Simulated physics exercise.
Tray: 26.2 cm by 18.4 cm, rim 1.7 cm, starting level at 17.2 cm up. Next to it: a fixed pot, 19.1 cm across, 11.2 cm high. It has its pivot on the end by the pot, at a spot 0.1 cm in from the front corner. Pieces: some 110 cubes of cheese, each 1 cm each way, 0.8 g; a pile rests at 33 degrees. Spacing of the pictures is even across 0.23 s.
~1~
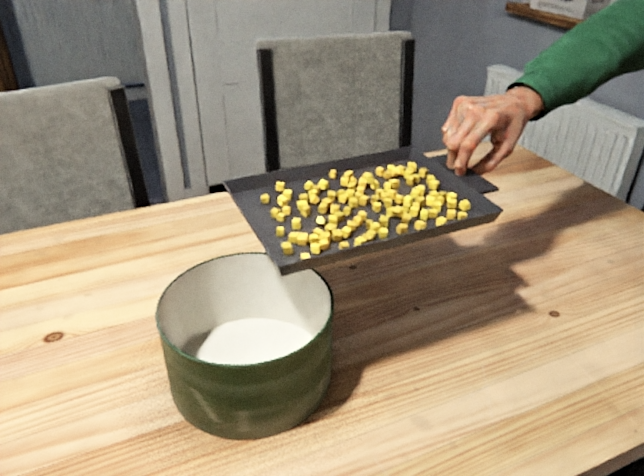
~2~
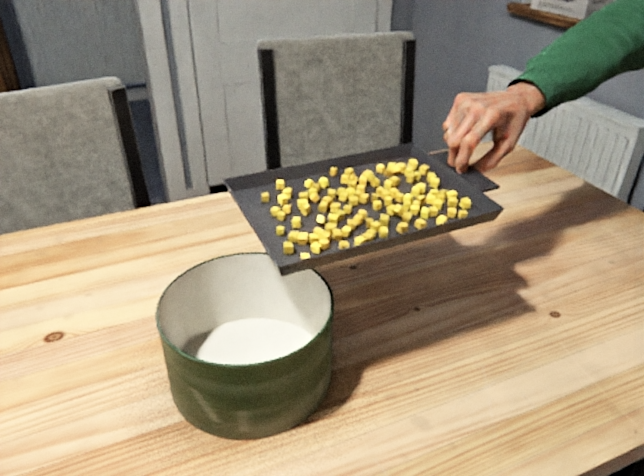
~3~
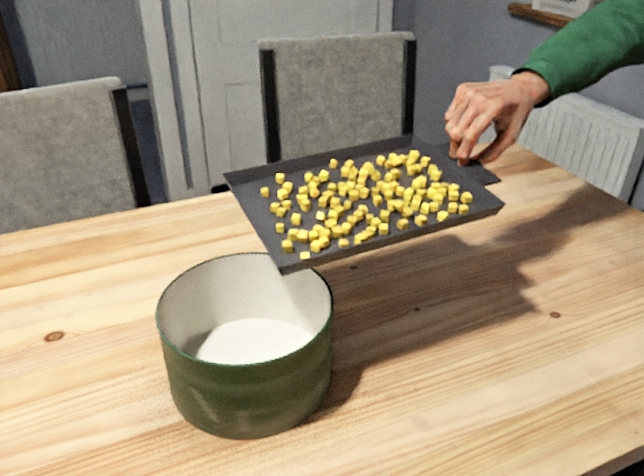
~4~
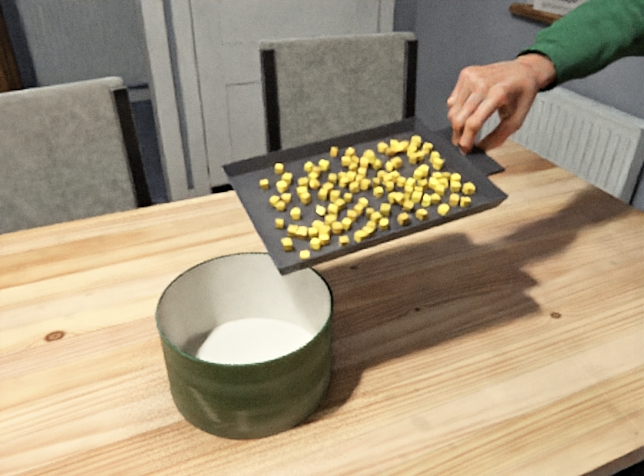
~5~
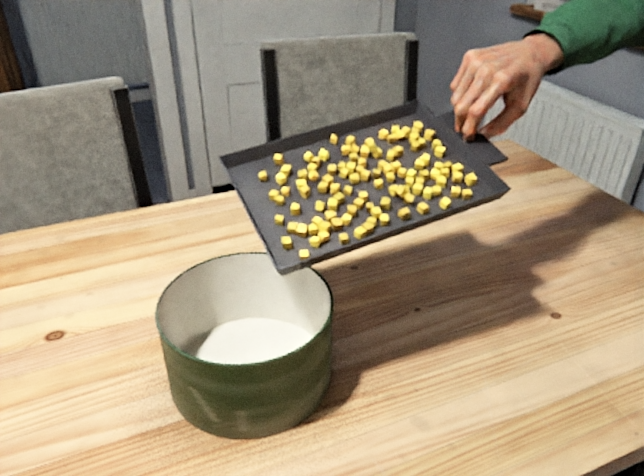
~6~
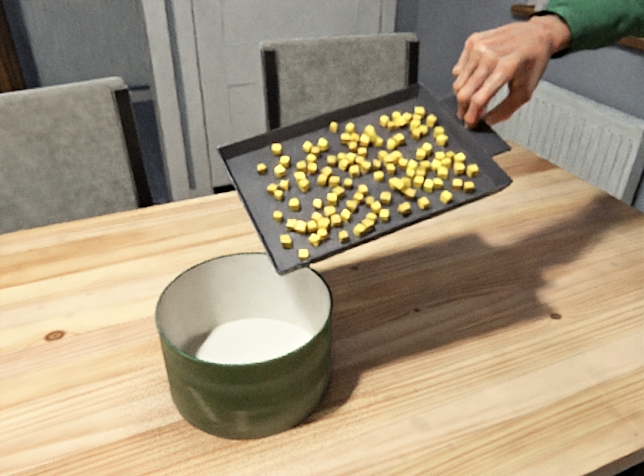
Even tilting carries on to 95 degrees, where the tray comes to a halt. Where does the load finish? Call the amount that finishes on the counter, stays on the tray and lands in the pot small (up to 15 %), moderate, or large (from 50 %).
At the end, counter: Large, tray: Small, pot: Moderate.
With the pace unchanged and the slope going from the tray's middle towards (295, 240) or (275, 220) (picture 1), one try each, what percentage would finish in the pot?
85 and 60 %.
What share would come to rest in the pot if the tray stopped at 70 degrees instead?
About 15 in a hundred would end up in the pot.
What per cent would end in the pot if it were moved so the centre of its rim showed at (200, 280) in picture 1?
I'd expect near 0 per cent.
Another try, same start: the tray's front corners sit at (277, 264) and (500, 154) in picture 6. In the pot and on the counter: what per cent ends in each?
In the pot: 90 per cent; on the counter: 10 per cent.
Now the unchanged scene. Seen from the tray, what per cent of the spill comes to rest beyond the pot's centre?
70 per cent.
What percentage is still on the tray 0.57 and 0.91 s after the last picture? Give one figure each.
Around 50 first, about 0 after.
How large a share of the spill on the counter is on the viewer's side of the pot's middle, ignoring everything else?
Near 100 in a hundred.
Then, 0.34 s after the last picture, tilt 56 degrees; the tray holds 100 %, the pot 0 %.
Then, 0.57 s after the last picture, tilt 81 degrees; the tray holds 50 %, the pot 0 %.
Then, 0.91 s after the last picture, tilt 95 degrees; the tray holds 0 %, the pot 30 %.
In the end, counter 70 %, tray 0 %, pot 30 %.
